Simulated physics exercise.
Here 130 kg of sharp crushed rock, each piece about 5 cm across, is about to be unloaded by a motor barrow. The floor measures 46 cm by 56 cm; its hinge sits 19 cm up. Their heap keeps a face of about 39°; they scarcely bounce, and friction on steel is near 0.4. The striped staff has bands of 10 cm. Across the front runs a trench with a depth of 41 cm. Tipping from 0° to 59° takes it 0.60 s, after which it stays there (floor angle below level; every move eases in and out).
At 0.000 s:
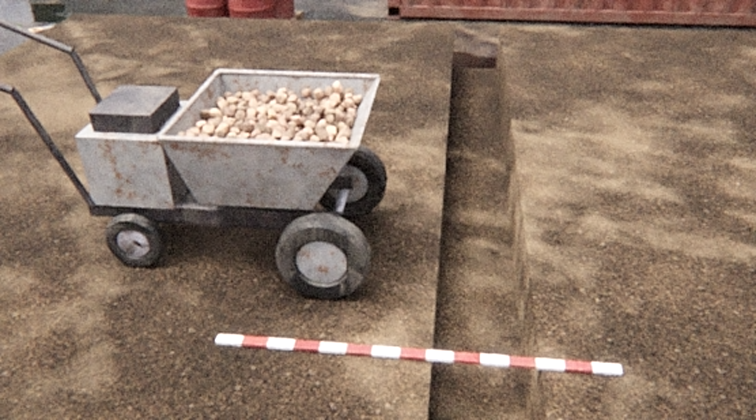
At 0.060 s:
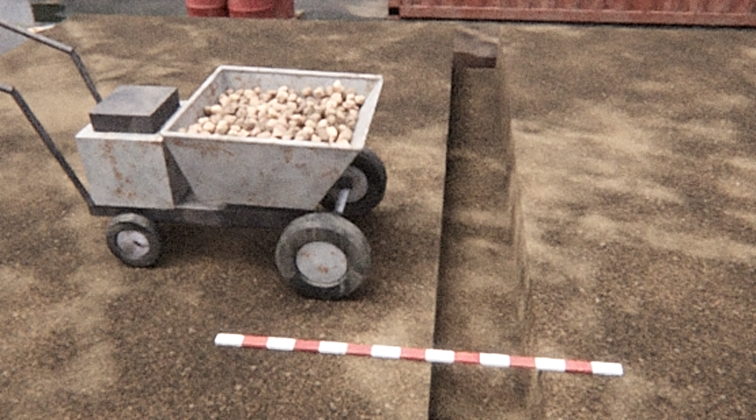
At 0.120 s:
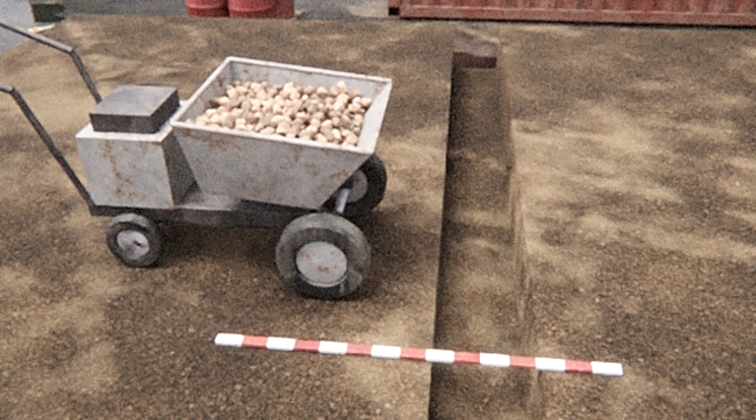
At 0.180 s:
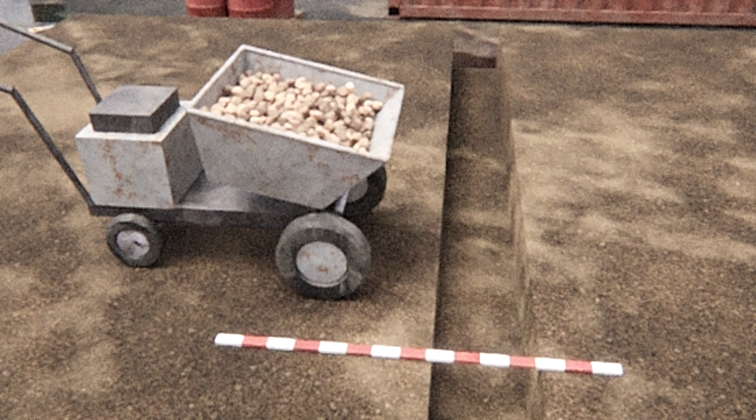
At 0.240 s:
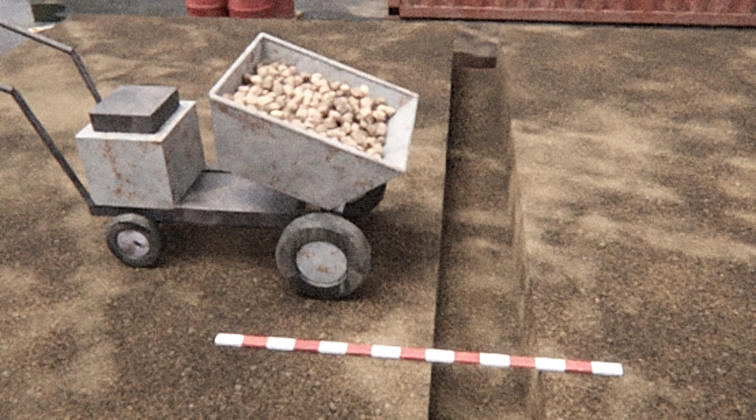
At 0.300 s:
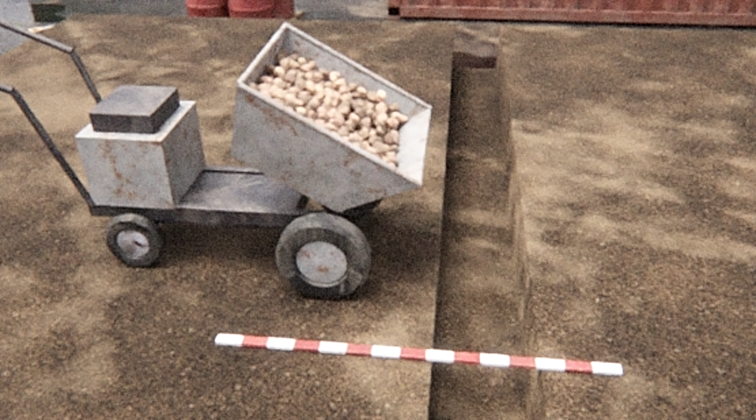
The grey metal skip of a small motor barrow, loaded with pale stones, tilts steadily toward the right, its left end rising, while the wheels stay still beside a trench and a red-and-white striped staff lies in front.
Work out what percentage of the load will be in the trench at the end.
It comes to roughly 26 percent of the load.
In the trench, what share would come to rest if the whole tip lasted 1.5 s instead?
15 per cent.
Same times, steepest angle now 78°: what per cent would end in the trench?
Some 80 in a hundred, I'd say.
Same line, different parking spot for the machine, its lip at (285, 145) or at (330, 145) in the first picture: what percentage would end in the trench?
About 30 per cent first, then about 30 per cent.
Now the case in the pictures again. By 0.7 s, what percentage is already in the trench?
Some 5 per cent.
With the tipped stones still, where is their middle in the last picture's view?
The middle should be near (503, 323).
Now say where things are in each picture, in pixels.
In the first picture, the skip is at 0°, its lip at (356, 147); the top of the load is at (286, 106).
In the second picture, lip at (360, 149), floor tilted 2°, highest stones at (277, 104); the stones move at 0.3 m/s on average.
In the third picture, lip at (371, 153), floor tilted 6°, highest stones at (248, 101); the stones move at 0.7 m/s on average.
In the fourth picture, lip at (387, 160), floor tilted 13°, highest stones at (246, 88); the stones move at 1.0 m/s on average.
In the fifth picture, the skip is at 21°, its lip at (404, 171); the top of the load is at (260, 77); the stones move at 1.1 m/s on average.
In the sixth picture, lip at (421, 185), floor tilted 29°, highest stones at (281, 67); the stones move at 1.2 m/s on average.
After 0.4 s the floor is at 50°; 100 % in the skip; the foremost stones are at (424, 184).
After 0.7 s the floor is at 59°; 94 % in the skip, 6 % in the trench; the foremost stones are at (504, 251).
After 1.0 s the floor is at 59°; 70 % in the skip, 21 % in the trench, 9 % past the trench; the foremost stones are at (611, 266).
After 3.0 s the floor is at 59°; 65 % in the skip, 26 % in the trench, 9 % past the trench; the foremost stones are at (667, 271).
